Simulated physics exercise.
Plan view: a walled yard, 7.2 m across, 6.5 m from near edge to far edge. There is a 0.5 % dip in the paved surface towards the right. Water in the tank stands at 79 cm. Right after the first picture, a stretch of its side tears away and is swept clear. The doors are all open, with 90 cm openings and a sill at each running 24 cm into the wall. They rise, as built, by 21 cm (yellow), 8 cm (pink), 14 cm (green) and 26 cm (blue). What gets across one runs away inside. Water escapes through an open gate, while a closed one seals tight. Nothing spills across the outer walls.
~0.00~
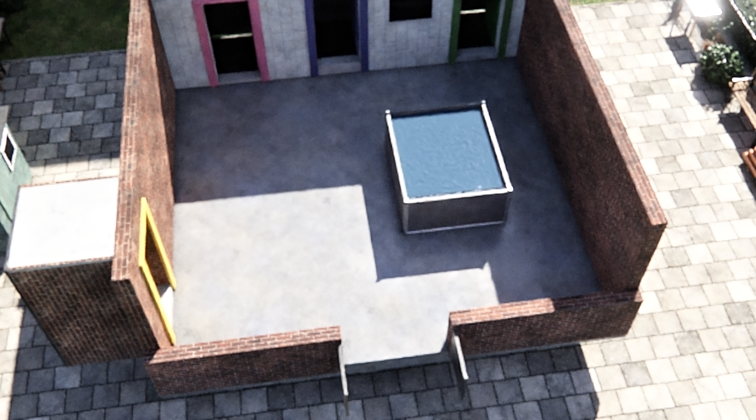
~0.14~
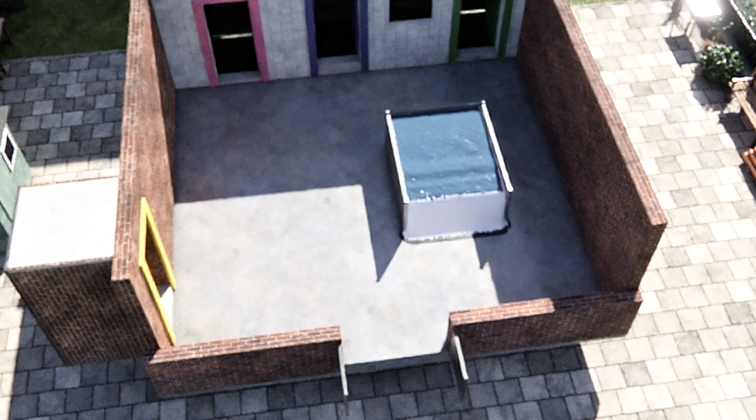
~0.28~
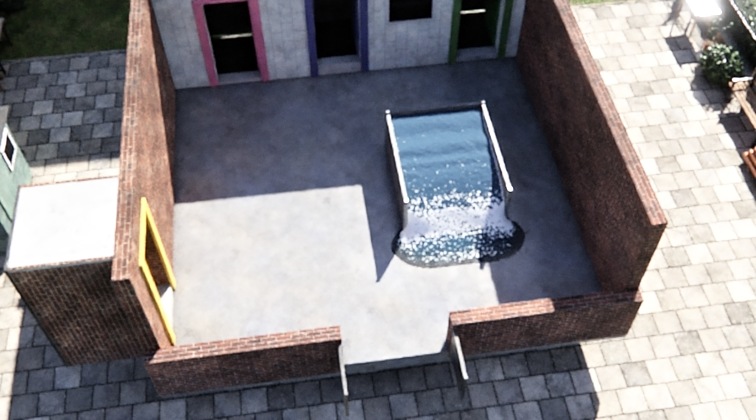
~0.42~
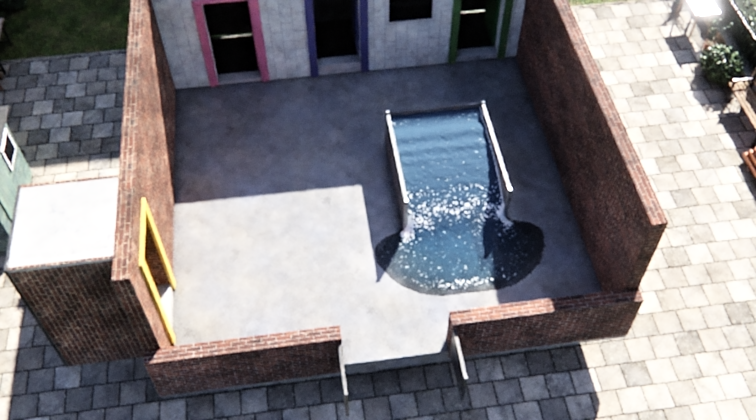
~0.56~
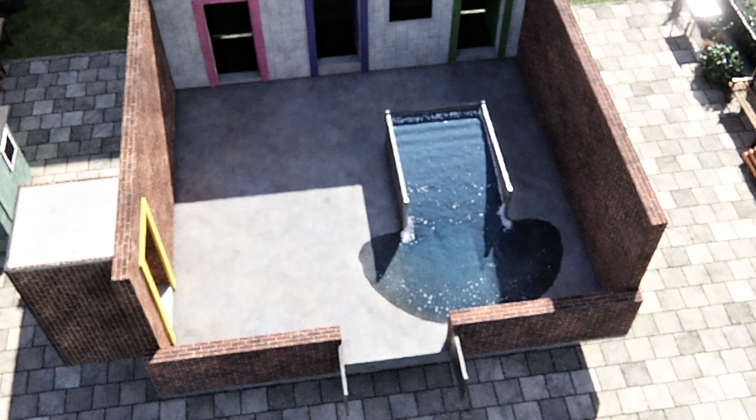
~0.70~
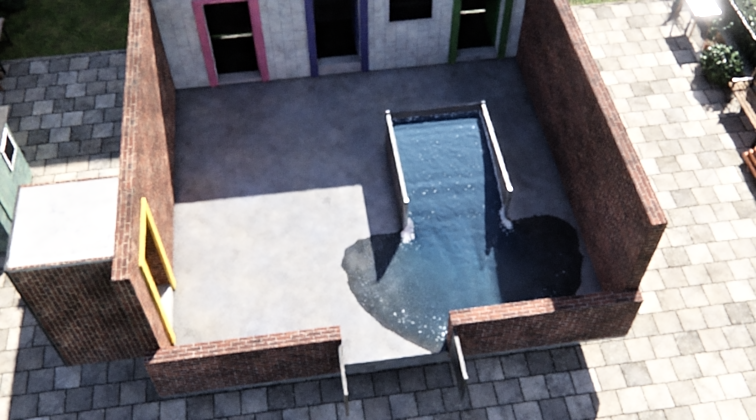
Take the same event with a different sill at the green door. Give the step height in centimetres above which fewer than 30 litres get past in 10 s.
17 cm.
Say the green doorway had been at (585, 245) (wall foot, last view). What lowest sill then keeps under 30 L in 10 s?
It needs roughly 13.0 cm.
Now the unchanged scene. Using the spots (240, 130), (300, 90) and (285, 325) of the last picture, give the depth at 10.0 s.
First 6, then 2, then 5 cm.
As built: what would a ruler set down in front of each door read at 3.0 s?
Lab note, cm: Yellow 0; pink 0; green 0; blue 0.
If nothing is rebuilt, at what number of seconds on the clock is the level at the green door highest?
I'd say near 4.5 seconds.
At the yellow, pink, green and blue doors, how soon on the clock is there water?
Yellow = 3.4 s, pink = 7.5 s, green = 4.0 s, blue = 5.5 s.
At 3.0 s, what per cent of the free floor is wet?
Some 30 per cent is wet.
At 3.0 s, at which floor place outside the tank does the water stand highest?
At about pixel (602, 318).
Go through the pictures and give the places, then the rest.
Still water, 79 cm deep, in the tank at (446, 152); the green door at (481, 23) is dry, in the first frame.
The front is at (414, 241), 0.3 m from the gap at (456, 216); 0.3 m2 of floor is wet, 79 cm left at the back, in the second frame.
The front is at (440, 264), 0.8 m from the gap at (455, 217); 1.4 m2 of floor is wet, 79 cm left at the back, in the third frame.
The front is at (435, 291), 1.3 m from the gap at (455, 218); 3.1 m2 of floor is wet, 77 cm left at the back, in the fourth frame.
The front is at a hidden place, 1.9 m from the gap at (455, 218); 5.1 m2 of floor is wet, 69 cm left at the back, in the fifth frame.
Water pours out at (455, 218) and has run 2.4 m, to a hidden place; about 7 cm deep outside, 67 cm at the back; the green door at (481, 23), 4.5 m from the gap, is still 4.3 m from the nearest water, in the sixth frame.
After 1.4 s water covers 20 % of the floor, deepest (52 cm) near (602, 318); it has not reached the green door.
After 3.0 s water covers 30 % of the floor, deepest (35 cm) near (602, 318); it has not reached the green door.
After 10.0 s water covers 95 % of the floor, deepest (10 cm) near (185, 113); 8 cm at the green door, 59 litres in over its 14 cm sill.
At the green door as built, the water arrived by 4.0 s and peaked near 23 cm at 4.6 s.
Run again over the same 10 s with other heights there, 48 litres in over 15 cm, 11 litres over 20.5 cm. The limit of 30 litres is kept from about 17 cm up.
